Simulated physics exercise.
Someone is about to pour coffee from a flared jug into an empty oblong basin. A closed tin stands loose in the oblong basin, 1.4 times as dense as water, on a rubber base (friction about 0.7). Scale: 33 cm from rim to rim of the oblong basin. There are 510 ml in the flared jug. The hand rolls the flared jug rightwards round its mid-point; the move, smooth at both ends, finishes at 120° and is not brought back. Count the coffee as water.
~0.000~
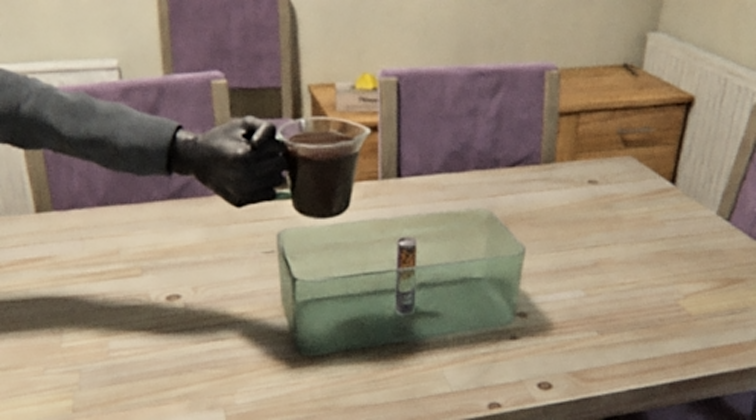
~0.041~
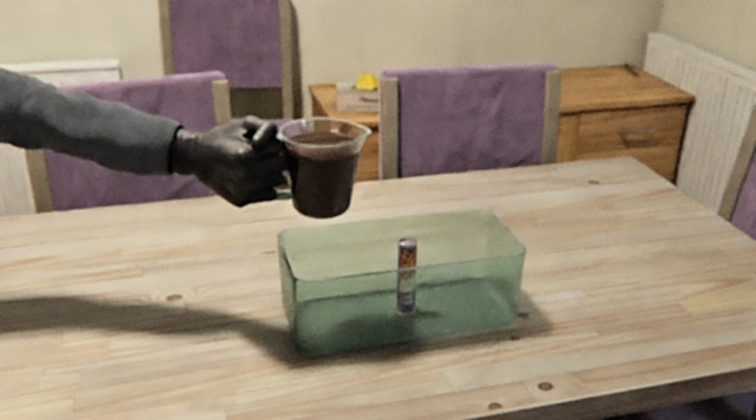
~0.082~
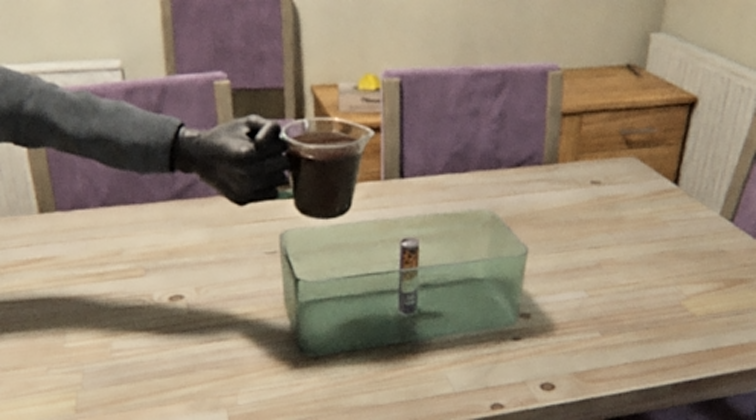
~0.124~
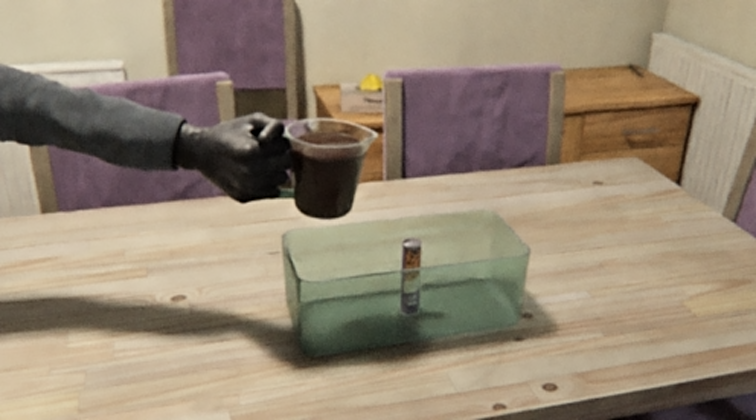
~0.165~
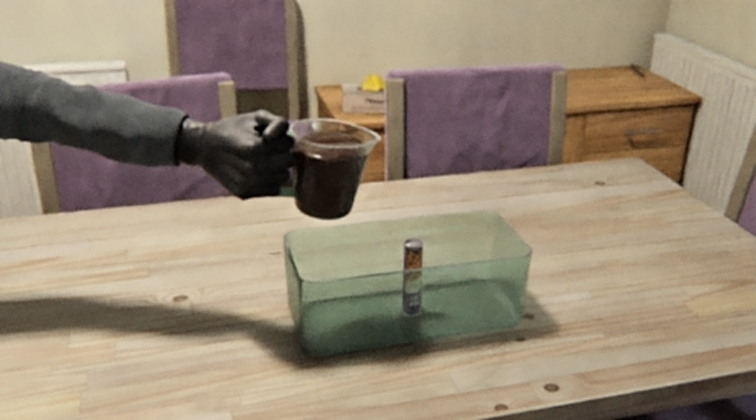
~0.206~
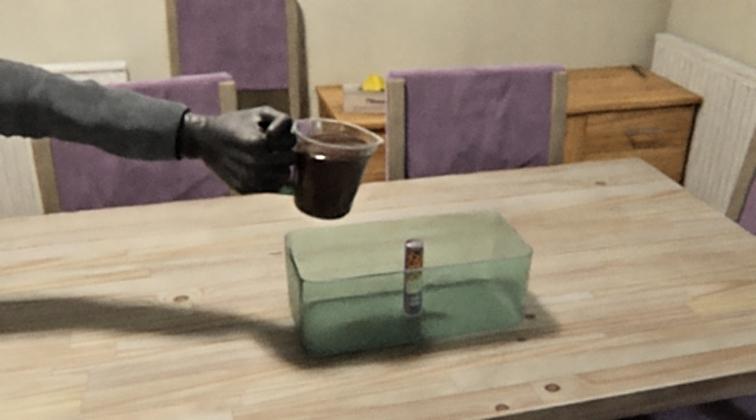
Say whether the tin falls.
The tin goes over.
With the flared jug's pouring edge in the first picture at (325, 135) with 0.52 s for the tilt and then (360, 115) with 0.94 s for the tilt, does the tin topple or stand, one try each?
First it stays up; then it falls.
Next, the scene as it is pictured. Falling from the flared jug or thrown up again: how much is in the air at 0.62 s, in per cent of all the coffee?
Near 22 in a hundred.
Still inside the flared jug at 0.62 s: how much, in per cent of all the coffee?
About 68 per cent.
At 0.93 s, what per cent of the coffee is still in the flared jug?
Some 7 per cent.
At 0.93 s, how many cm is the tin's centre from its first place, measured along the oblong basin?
About 1 cm.
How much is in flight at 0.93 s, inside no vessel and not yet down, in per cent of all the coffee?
About 10 per cent.
Then, 0.62 s in, the tilt is 73° and 68 per cent is still to pour; the tin stands where it began.
Then, 0.93 s in, the tilt is 113° and 7 per cent is still to pour; the tin leans 5°.
Then, 1.24 s in, the tilt is 120° and 0 per cent is still to pour; the tin lies on its side.
Then, 1.59 s in, the tilt is 120° and 0 per cent is still to pour; the tin lies on its side.
Finally, the tin lies on its side.
